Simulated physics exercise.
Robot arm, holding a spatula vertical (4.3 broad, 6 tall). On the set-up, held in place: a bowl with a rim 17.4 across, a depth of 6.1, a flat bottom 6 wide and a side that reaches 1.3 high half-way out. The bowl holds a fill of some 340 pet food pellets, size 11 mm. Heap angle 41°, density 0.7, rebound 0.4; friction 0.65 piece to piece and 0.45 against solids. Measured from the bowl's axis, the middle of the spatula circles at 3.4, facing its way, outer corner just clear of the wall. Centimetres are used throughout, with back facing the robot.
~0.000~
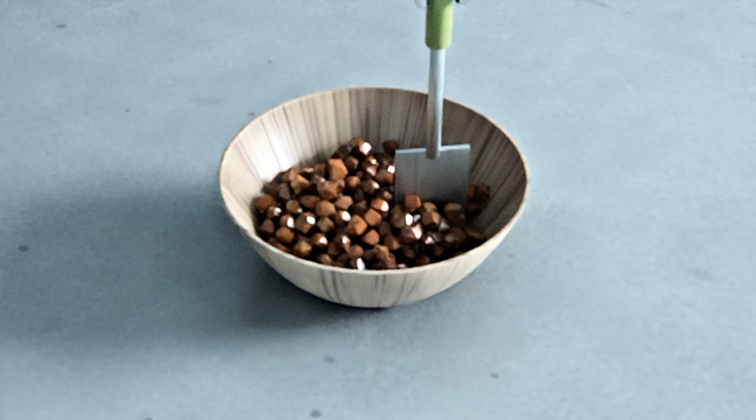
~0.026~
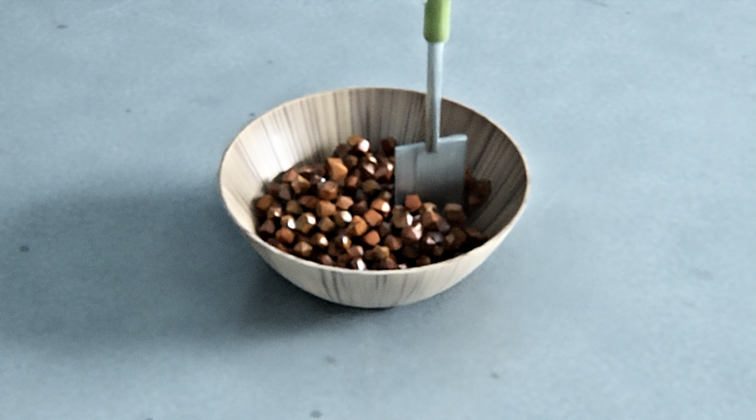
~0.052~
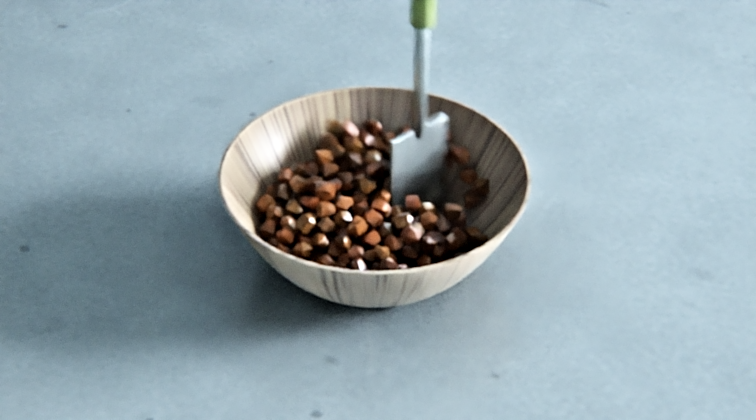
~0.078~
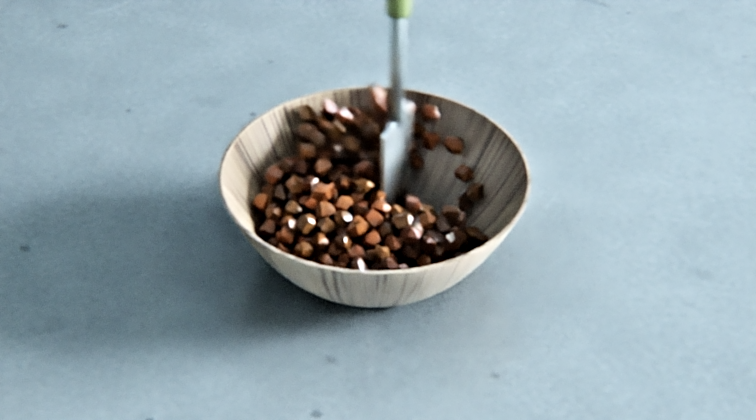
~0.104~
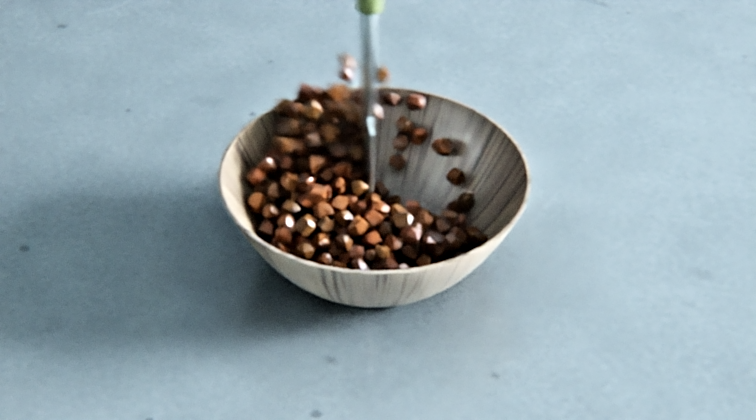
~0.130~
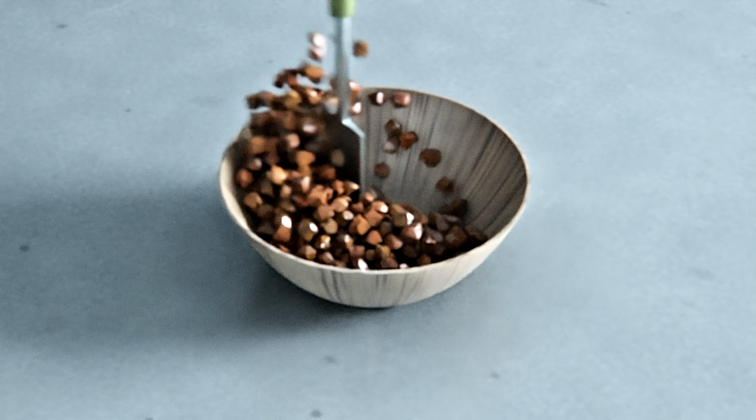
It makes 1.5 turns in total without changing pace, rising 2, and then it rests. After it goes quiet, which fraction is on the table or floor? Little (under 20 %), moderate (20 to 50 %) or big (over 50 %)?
Moderate.
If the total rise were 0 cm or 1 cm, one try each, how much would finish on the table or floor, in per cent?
Trial one: Roughly 45 %; trial two: Roughly 40 %.
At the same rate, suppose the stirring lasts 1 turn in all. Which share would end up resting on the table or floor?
Close to 25 in a hundred.
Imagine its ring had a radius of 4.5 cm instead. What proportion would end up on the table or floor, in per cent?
Around 25 in a hundred.
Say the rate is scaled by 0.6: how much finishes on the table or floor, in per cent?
That gives about 10 percent.
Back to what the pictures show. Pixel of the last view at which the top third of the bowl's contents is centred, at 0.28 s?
Around pixel (420, 238).
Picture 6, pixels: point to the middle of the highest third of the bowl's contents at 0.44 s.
I'd point to about (398, 136).
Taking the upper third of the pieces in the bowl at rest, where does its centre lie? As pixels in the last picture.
Centre of top third: Approx. (357, 208).
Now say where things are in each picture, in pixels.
In the first picture, the spatula neck at (434, 127), 0° round; upper third of the load around (369, 203), from x 265 to 480, top at y 145; 341 in the bowl.
In the second picture, the spatula neck at (432, 121), 9° round; upper third of the load around (369, 200), from x 265 to 485, top at y 140.
In the third picture, the spatula neck at (419, 107), 33° round; upper third of the load around (373, 181), from x 265 to 480, top at y 125.
In the fourth picture, the spatula neck at (396, 96), 60° round; upper third of the load around (357, 168), from x 260 to 480, top at y 95.
In the fifth picture, the spatula neck at (369, 92), 88° round; upper third of the load around (330, 153), from x 255 to 480, top at y 65; 340 in the bowl, 1 in flight or on the tool.
In the sixth picture, the spatula neck at (342, 96), 115° round; upper third of the load around (305, 153), from x 245 to 480, top at y 40; 335 in the bowl, 6 in flight or on the tool.
After 0.28 s, 277° round, highest piece 11 above the table; 276 in the bowl, 20 on the table or floor, 45 in flight or on the tool.
After 0.44 s, 78° round, highest piece 9 above the table; 240 in the bowl, 88 on the table or floor, 13 in flight or on the tool.
After 0.72 s, 180° round, highest piece 5 above the table; 229 in the bowl, 112 on the table or floor.
After 1.42 s, 180° round, highest piece 5 above the table; 229 in the bowl, 112 on the table or floor.
In the end, 229 in the bowl, 112 on the table or floor. That is 33 % on the table or floor.
